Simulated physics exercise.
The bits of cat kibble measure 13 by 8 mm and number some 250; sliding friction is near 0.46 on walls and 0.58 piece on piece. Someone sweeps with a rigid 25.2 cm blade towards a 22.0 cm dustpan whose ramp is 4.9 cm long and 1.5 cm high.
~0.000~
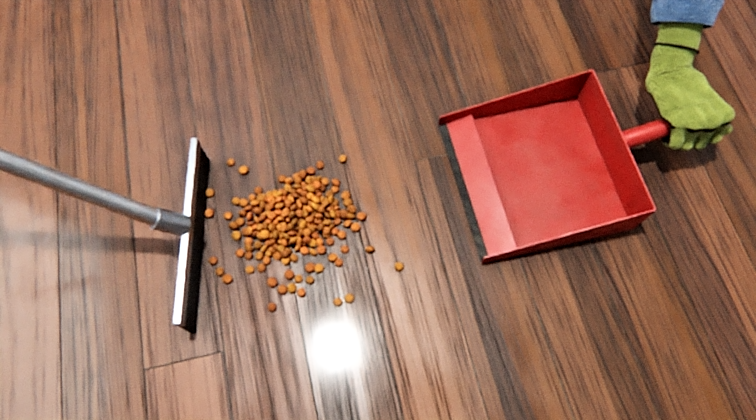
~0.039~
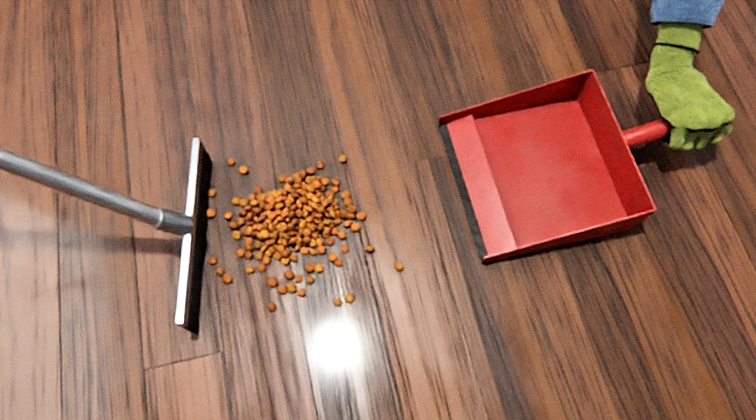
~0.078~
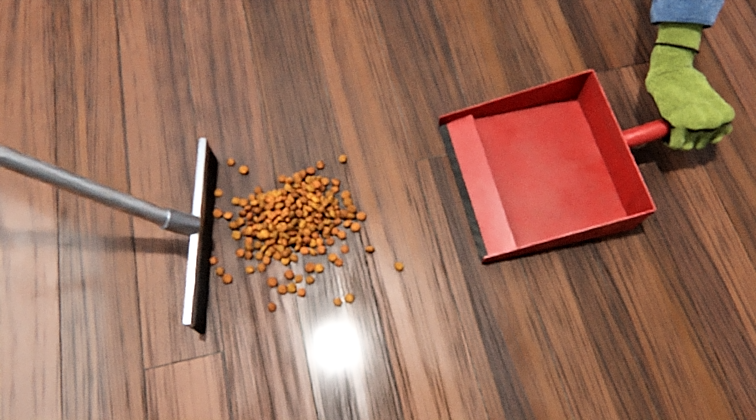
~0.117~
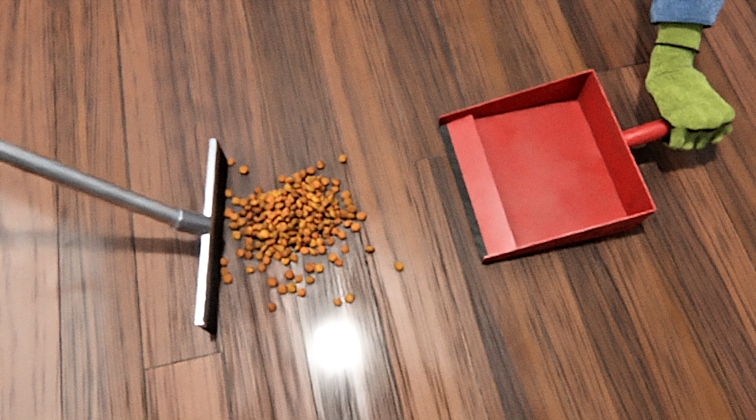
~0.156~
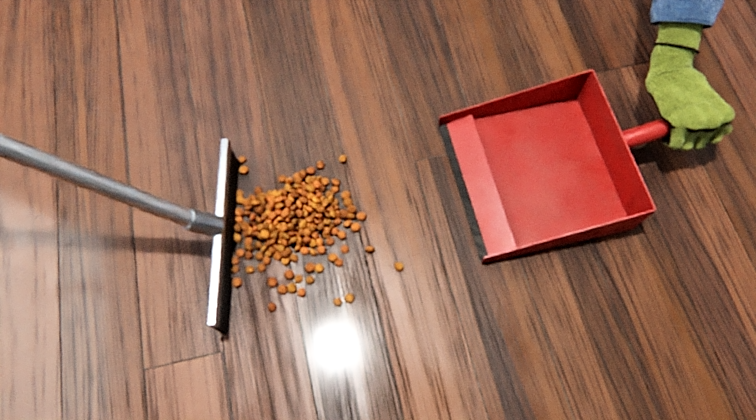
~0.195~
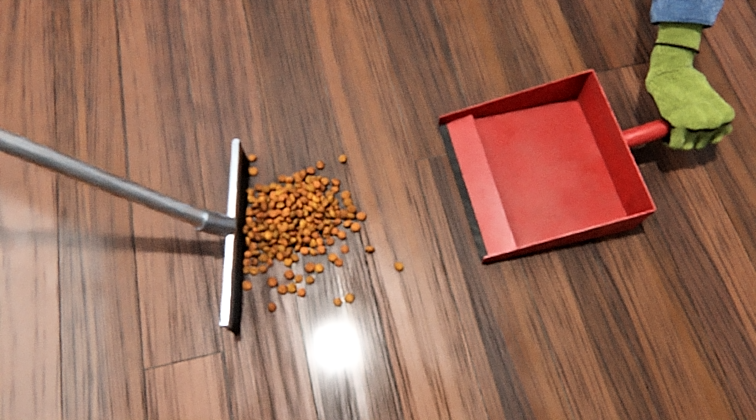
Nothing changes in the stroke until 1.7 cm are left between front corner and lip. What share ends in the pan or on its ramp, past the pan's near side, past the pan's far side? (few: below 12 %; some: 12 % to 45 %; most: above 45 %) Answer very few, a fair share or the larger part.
In the pan or on its ramp: A fair share; past the pan's near side: A fair share; past the pan's far side: Very few.
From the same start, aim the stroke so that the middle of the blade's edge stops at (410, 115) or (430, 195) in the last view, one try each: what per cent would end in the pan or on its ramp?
Some 0 and 30 per cent.
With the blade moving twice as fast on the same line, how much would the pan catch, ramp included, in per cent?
In that case some 35 per cent.
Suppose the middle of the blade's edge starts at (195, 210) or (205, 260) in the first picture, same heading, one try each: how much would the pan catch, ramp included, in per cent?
Some 30 and 30 per cent.
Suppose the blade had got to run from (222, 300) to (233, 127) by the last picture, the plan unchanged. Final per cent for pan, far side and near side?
Pan 5, far 15, near 0.
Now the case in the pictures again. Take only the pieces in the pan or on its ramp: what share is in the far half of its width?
Some 20 per cent.
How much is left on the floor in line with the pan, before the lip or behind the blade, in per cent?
Roughly 50 per cent.
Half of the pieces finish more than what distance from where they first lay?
Some 24 cm.
Then, at 0.54 s, middle of the blade 18 cm from the lip; 0 % over the lip, far side 0 %, near side 5 %.
After 0.77 s, middle of the blade 9 cm from the lip; 0 % over the lip, far side 0 %, near side 10 %.
After 1.11 s, middle of the blade 4 cm from the lip; 35 % over the lip, far side 0 %, near side 15 %.
At rest (1.4 s), pan 30 %, near side 15 %, far side 0 %, in front of the lip or behind the blade 50 %.
